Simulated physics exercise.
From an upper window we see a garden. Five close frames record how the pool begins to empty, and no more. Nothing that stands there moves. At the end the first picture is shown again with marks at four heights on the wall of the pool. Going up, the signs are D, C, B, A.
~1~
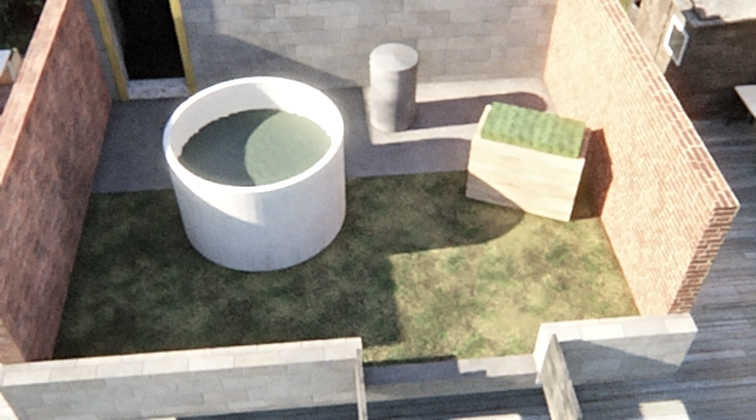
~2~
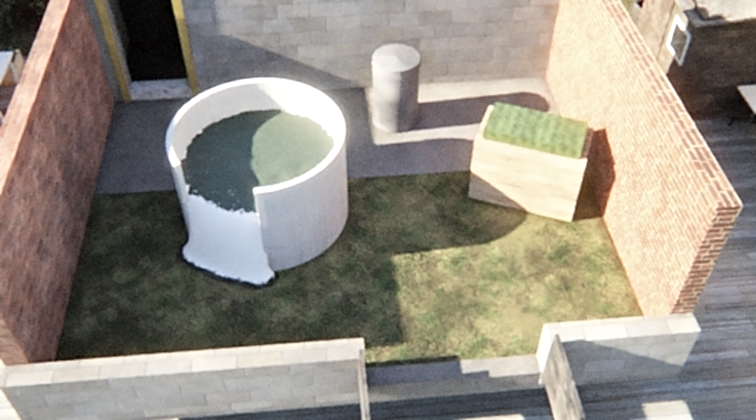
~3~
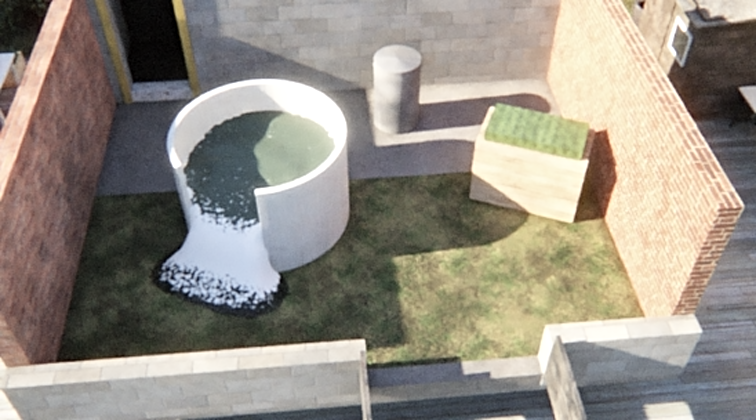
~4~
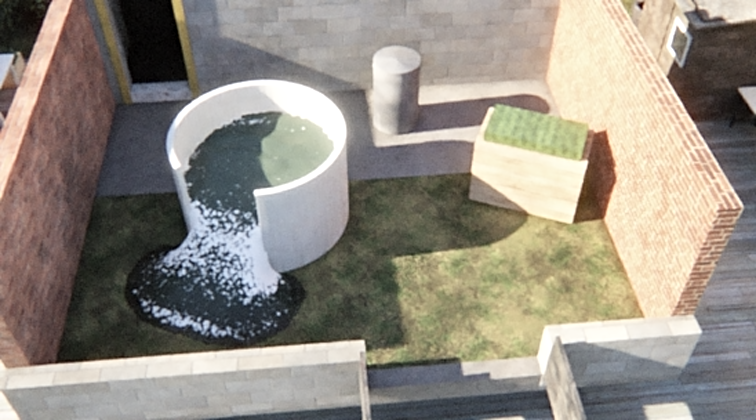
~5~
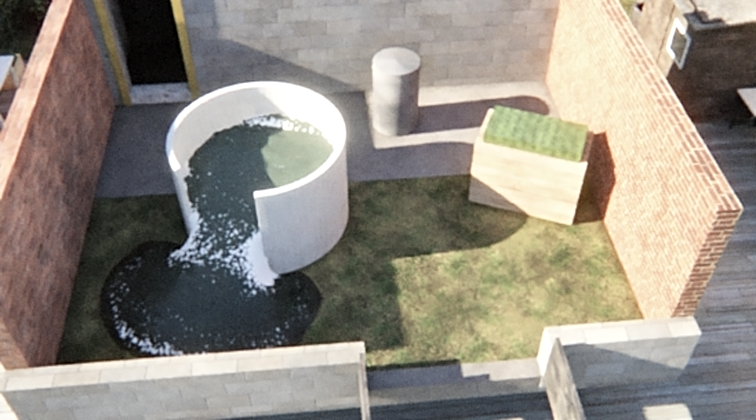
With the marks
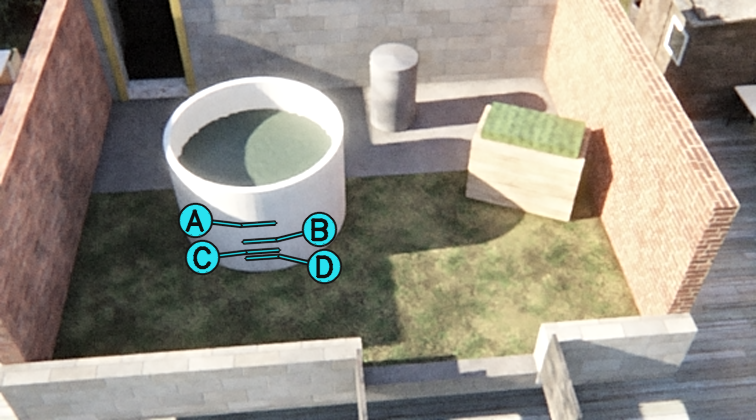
The video shows a walled garden from above, where a section of a round white pool's wall opens at the front and water pours through the gap, foaming white, then spreading in a dark, widening patch across the grass.
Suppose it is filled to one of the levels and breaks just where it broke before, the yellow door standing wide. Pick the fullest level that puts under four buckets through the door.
I would pick line A.
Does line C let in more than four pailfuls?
No.
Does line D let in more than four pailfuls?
No, not at all.
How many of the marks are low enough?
All four.
On the marked copy, A at (257, 224); B at (260, 240); C at (262, 251); D at (263, 257); from the bottom up D, C, B, A.
If A is chosen, a splash gets over, under a bucket.
If B is chosen, nothing gets over.
If C is chosen, nothing gets over.
If D is chosen, nothing gets over.
